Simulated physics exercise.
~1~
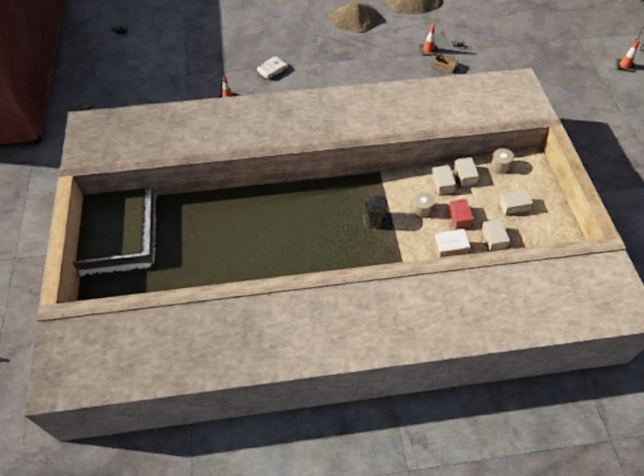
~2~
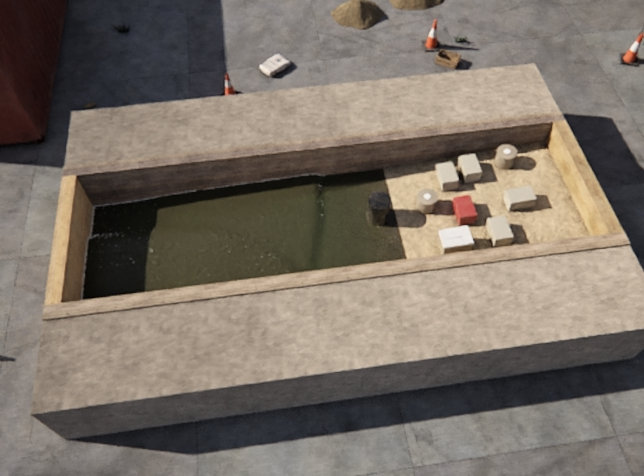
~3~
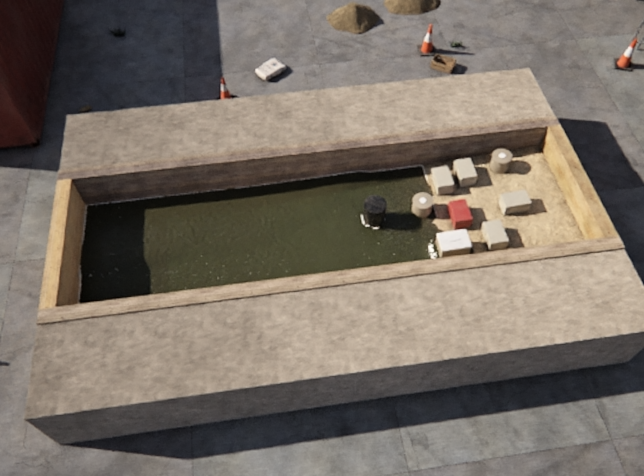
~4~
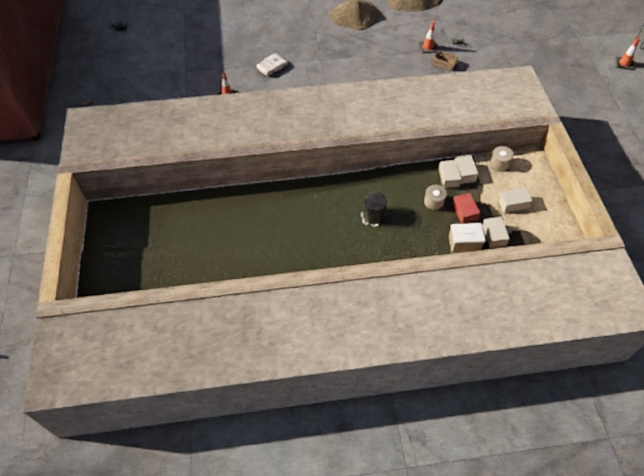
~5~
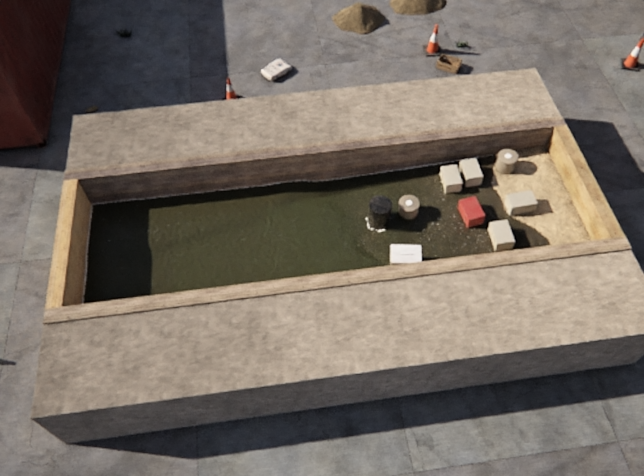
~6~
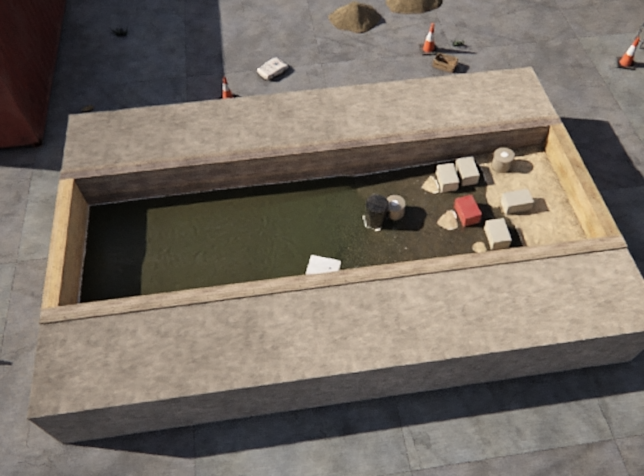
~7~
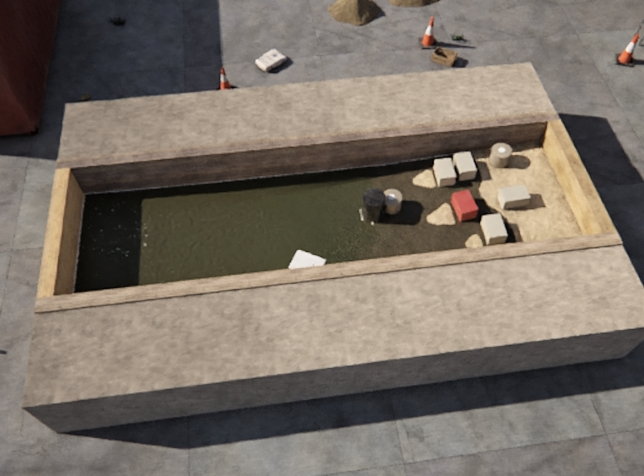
A long stone-edged trough, seen from above on grey paving, holds dark green water at the left and a pale sandy slope at the right, where a red crate sits among whitish boxes and round tubs near a dark tub. A barrier at the far left gives way, and the water surges right, reaching the dark tub and then the crates. As it draws back, a white box and a pale tub drift left, the tub stopping beside the dark one. The white box ends tilted by the near wall, while the red crate barely shifts on wet sand.
